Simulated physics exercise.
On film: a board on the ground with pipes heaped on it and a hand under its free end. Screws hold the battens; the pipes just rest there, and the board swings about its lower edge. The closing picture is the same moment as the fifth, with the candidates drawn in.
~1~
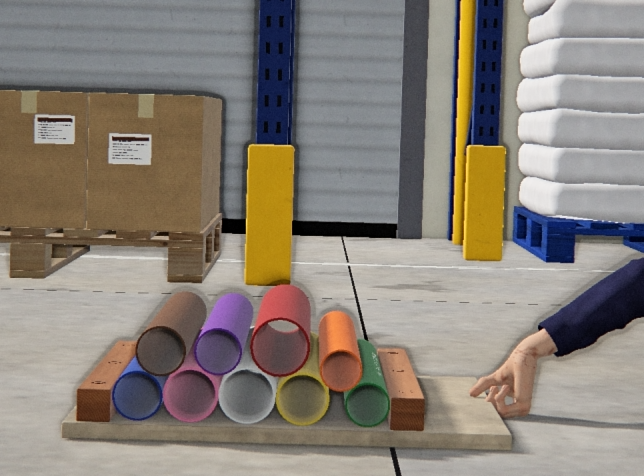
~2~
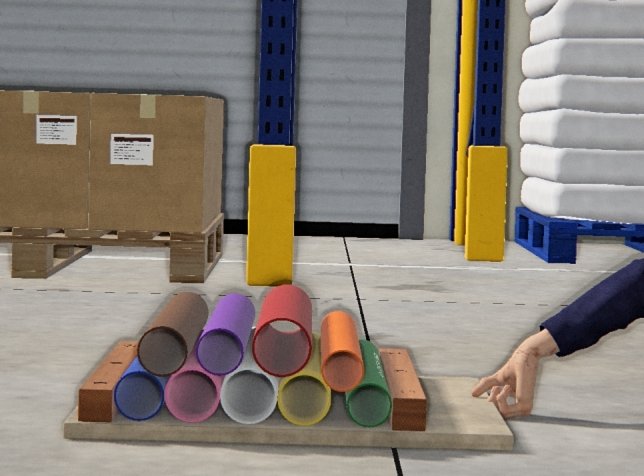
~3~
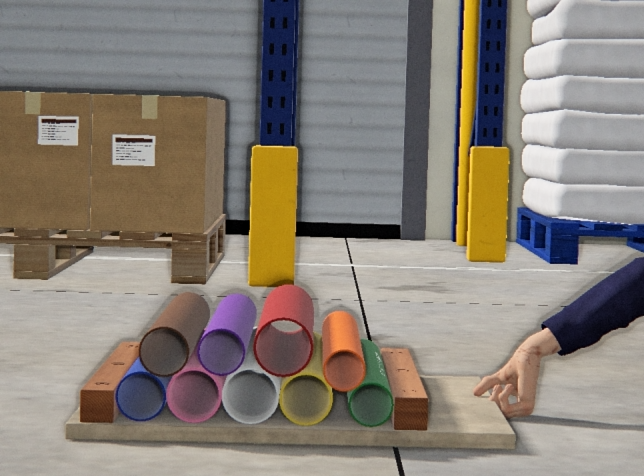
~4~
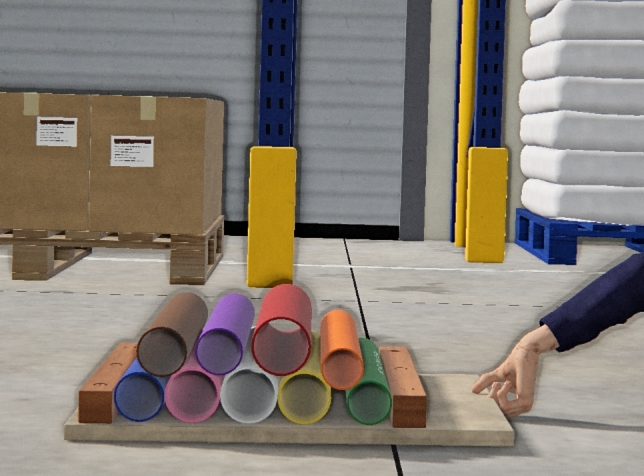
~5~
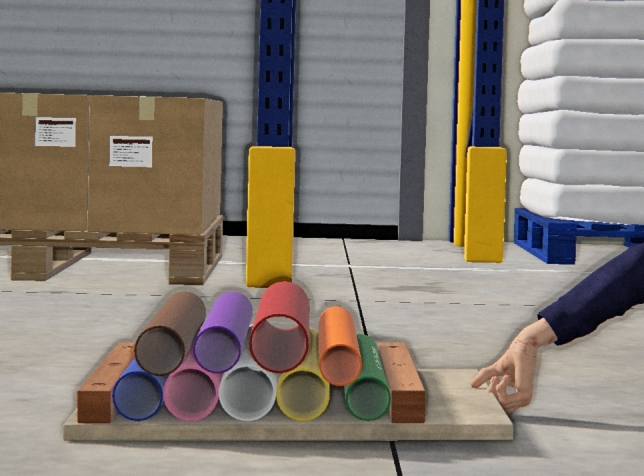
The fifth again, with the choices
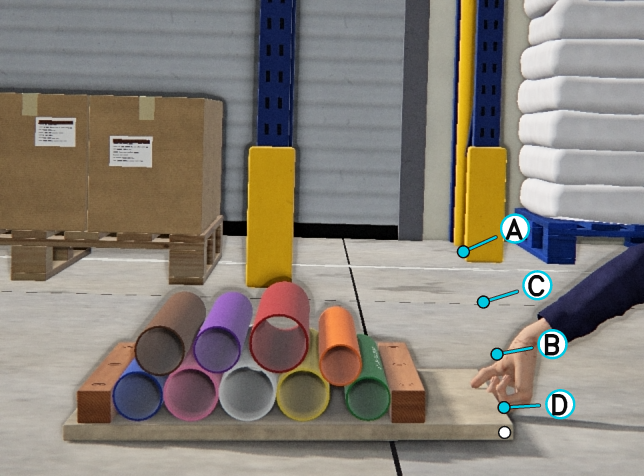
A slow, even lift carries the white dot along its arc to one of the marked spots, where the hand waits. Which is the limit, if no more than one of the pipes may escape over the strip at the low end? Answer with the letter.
The highest mark that will do is A.
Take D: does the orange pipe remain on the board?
Yes, with D.
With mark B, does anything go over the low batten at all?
No, at B.
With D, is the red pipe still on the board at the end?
The red pipe: Yes.
On the marked copy, A at (463, 252); B at (497, 354); C at (484, 302); D at (504, 407); the white dot at (504, 432).
Following A. Soon after the start, board at 16°.
Later, board at 26°.
In the end, board at 26°, one over the low batten (brown).
As for the rest, B none over the low batten; C none over the low batten; D none over the low batten.
